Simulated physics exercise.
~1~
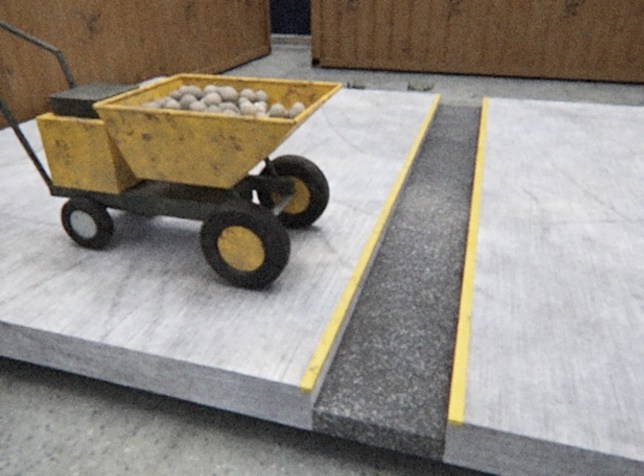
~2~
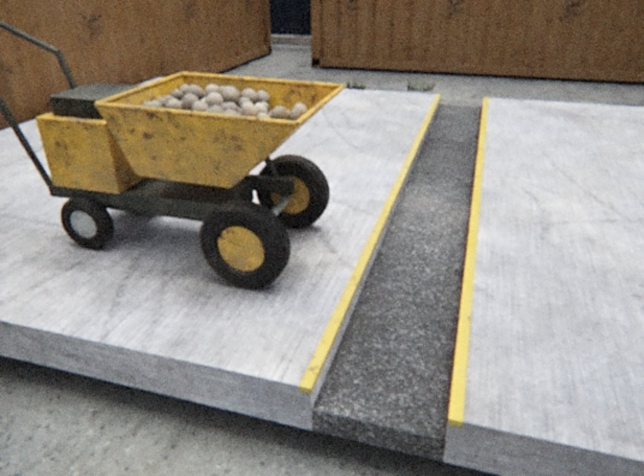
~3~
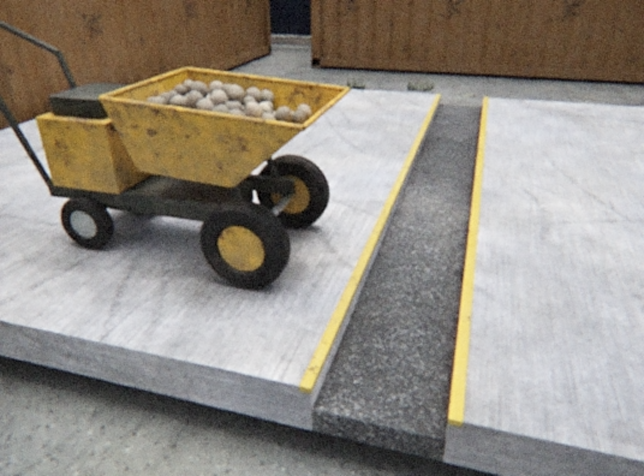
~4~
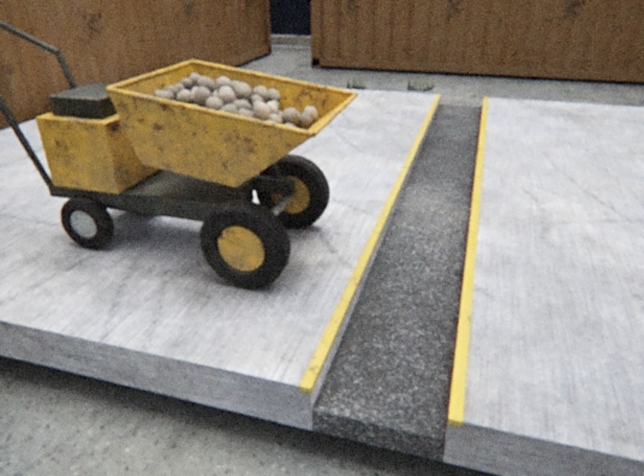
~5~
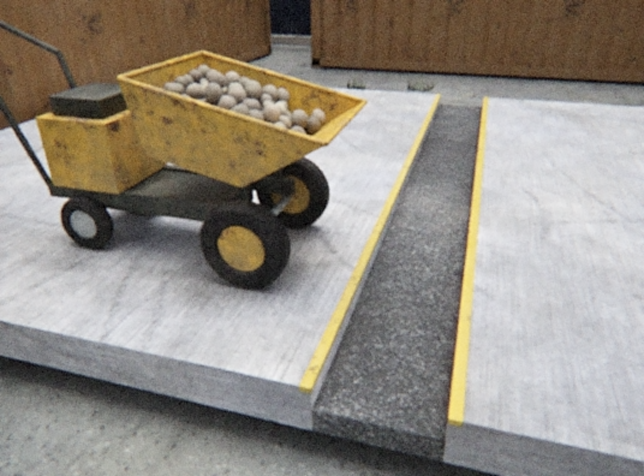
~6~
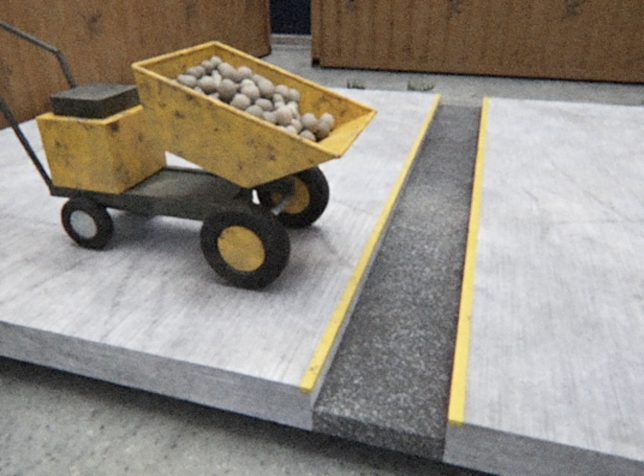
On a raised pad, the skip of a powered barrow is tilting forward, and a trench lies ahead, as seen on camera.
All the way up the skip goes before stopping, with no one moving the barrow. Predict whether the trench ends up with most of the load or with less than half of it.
I expect the load to largely find the trench.
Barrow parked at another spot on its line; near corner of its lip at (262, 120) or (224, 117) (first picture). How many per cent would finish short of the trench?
About 0 % and about 10 %.
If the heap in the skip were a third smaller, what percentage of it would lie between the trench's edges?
About 70 per cent.
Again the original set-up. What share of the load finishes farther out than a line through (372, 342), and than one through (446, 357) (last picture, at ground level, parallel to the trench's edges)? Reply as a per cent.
Estimate, first then second: 70 %, 20 %.
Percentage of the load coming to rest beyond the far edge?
About 15 %.
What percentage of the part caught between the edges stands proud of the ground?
Close to 30 percent.
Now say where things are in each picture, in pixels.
In the first picture, lip of the skip at (294, 123), level; top of the load at (217, 108), river pebbles; first edge of the trench at (329, 334); far edge at (461, 358), the trench over half as wide as the skip, and shallow for its width.
In the second picture, lip of the skip at (297, 124), level; top of the load at (219, 107).
In the third picture, lip of the skip at (303, 128), tipped barely; top of the load at (205, 108).
In the fourth picture, lip of the skip at (313, 135), tipped a little; top of the load at (211, 104).
In the fifth picture, lip of the skip at (325, 144), tipped a little; top of the load at (205, 93).
In the sixth picture, lip of the skip at (338, 157), tipped clearly; top of the load at (217, 88); first edge of the trench at (329, 334); far edge at (461, 358).
Soon after the last picture, skip tipped steeply; all in the skip.
A little later, skip tipped right over; about half in the skip; about half in or heaped over the trench; a stray few beyond it; a stray few falling.
Later still, skip tipped right over; about a quarter in the skip; about two thirds in or heaped over the trench; a small part beyond it.
At rest, skip tipped right over; about a quarter in the skip; about two thirds in or heaped over the trench; a small part beyond it.
